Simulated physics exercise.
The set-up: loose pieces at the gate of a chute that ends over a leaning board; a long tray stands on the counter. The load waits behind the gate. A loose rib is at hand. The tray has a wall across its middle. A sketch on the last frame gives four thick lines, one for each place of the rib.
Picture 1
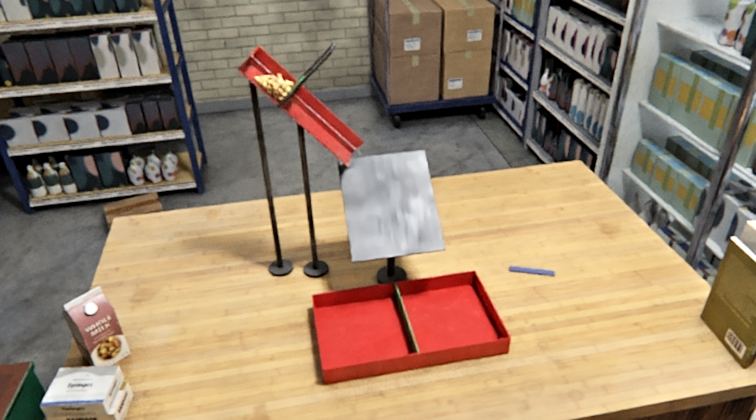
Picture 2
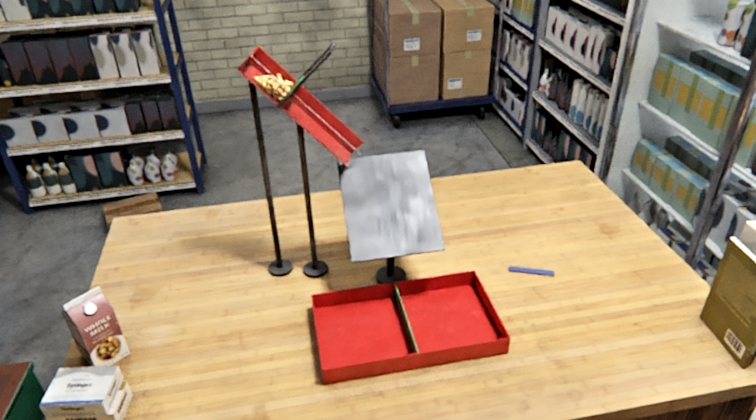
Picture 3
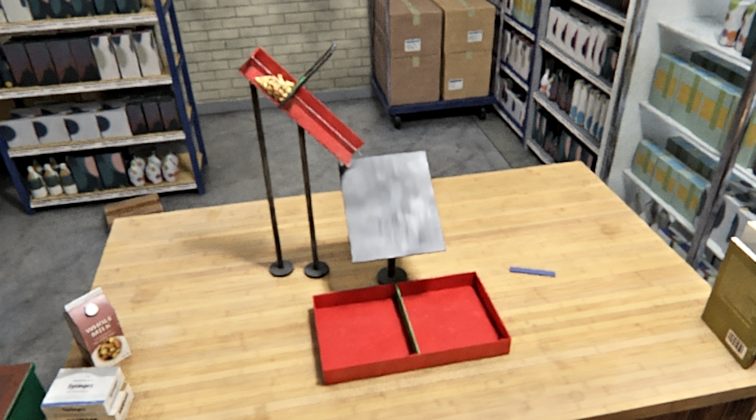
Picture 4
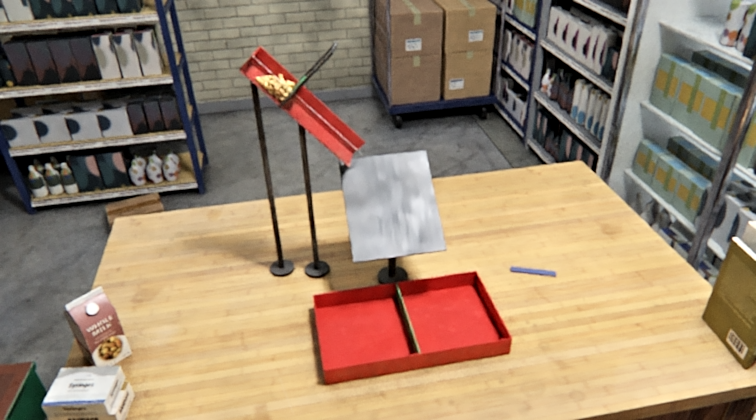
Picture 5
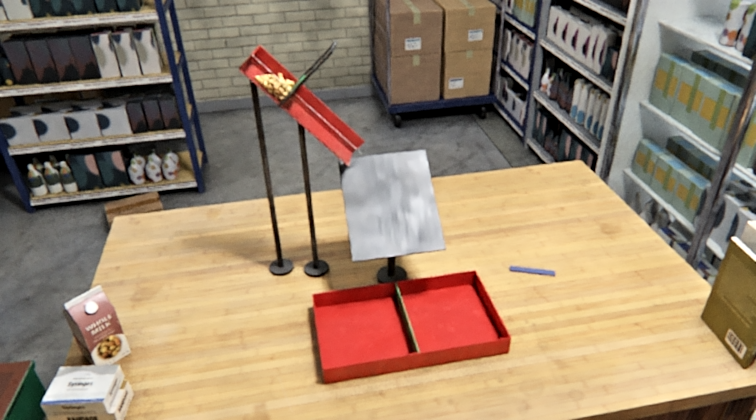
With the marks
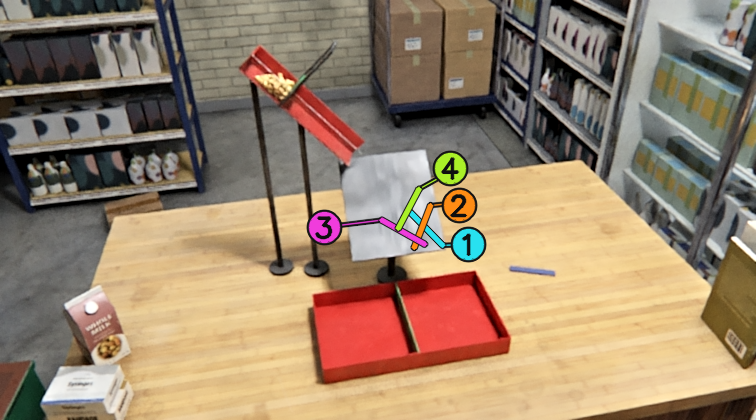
A red chute holds a small yellowish pile above a tilted grey board, and nothing moves.
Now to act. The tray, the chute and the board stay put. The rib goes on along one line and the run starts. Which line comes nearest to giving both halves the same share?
Best: 2.
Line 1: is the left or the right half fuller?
Right.
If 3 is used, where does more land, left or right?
Right.
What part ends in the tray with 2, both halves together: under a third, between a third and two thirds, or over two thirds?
Over two thirds.
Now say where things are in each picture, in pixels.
Load behind the gate at (277, 87), dried chickpeas; lip of the chute at (349, 160), sloping fairly steeply, in the first picture.
Middle of the board at (390, 203), tilted fairly steeply; middle of its low edge at (399, 256); of its high edge at (381, 155), in the second picture.
Front corners of the tray at (324, 370) and (511, 338); front end of its middle wall at (420, 354); gate still shut at (299, 84), in the third picture.
Middle of the load at (278, 87); lip at (351, 160), in the fourth picture.
Middle of the load at (278, 86); lip at (350, 160), in the fifth picture.
On the marked copy, line 1 from (408, 210) to (442, 245); line 2 from (430, 205) to (414, 247); line 3 from (381, 220) to (424, 244); line 4 from (418, 189) to (398, 228).
With 1, of what is caught, a small part in the left half, nearly all in the right.
With 2, of what is caught, about half in the left half, about half in the right.
With 3, of what is caught, a small part in the left half, nearly all in the right.
With 4, of what is caught, nearly all in the left half, a small part in the right.
